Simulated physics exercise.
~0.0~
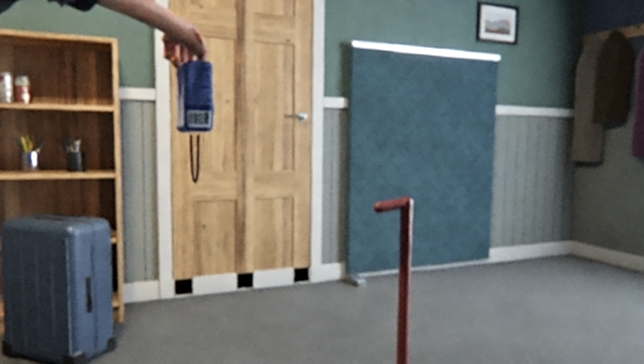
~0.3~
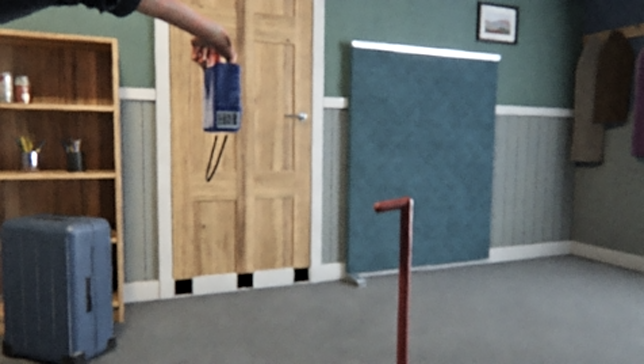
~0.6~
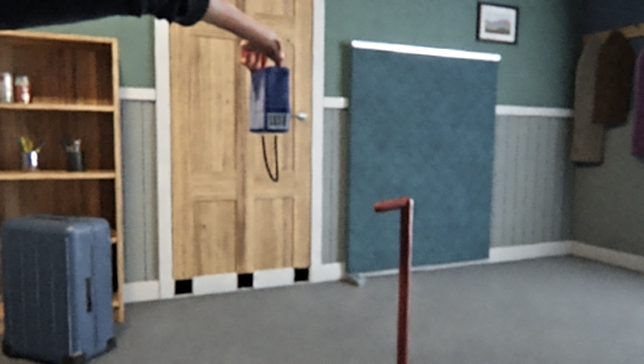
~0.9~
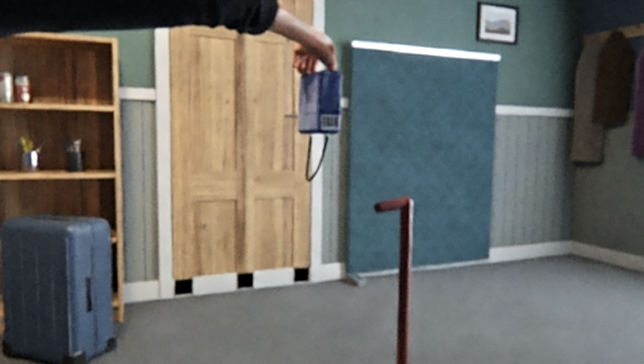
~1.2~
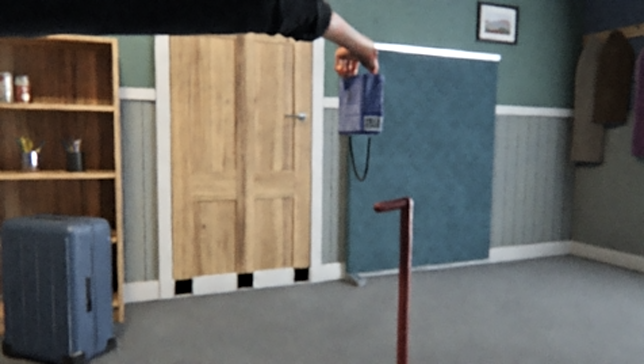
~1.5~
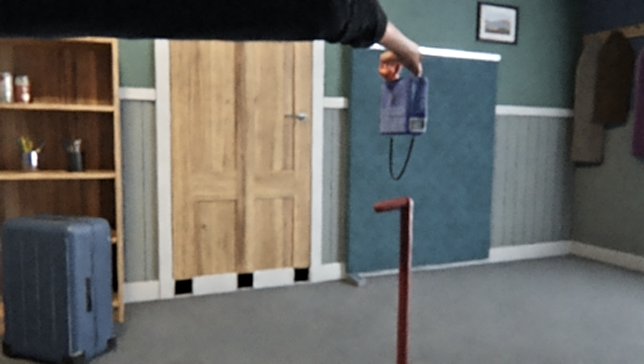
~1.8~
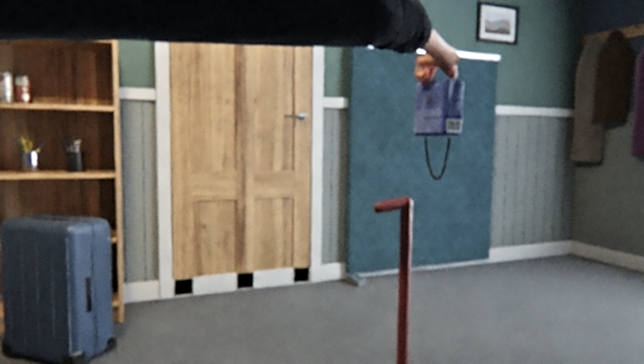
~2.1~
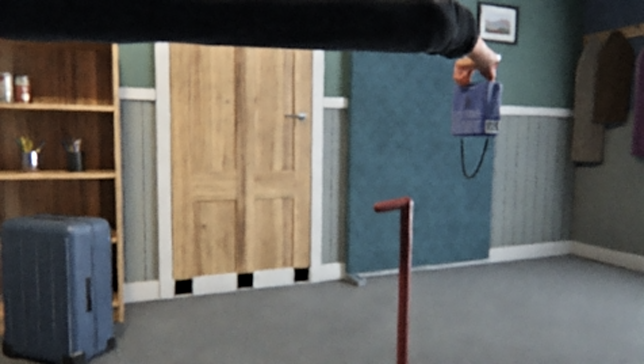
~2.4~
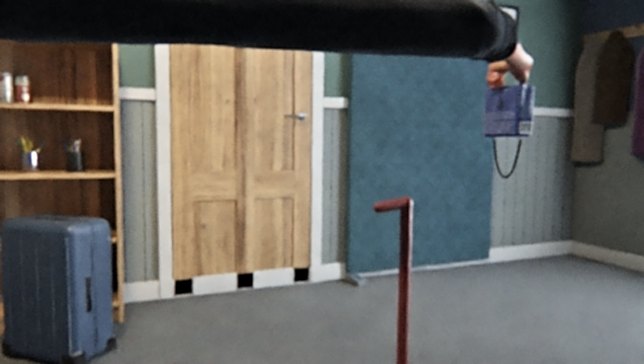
A hand carries a small blue pouch with a dark loop dangling beneath it from left to right across a room, passing a wooden door and a teal screen. The loop passes above the red hooked post without catching, and the pouch ends up to its right, still held.
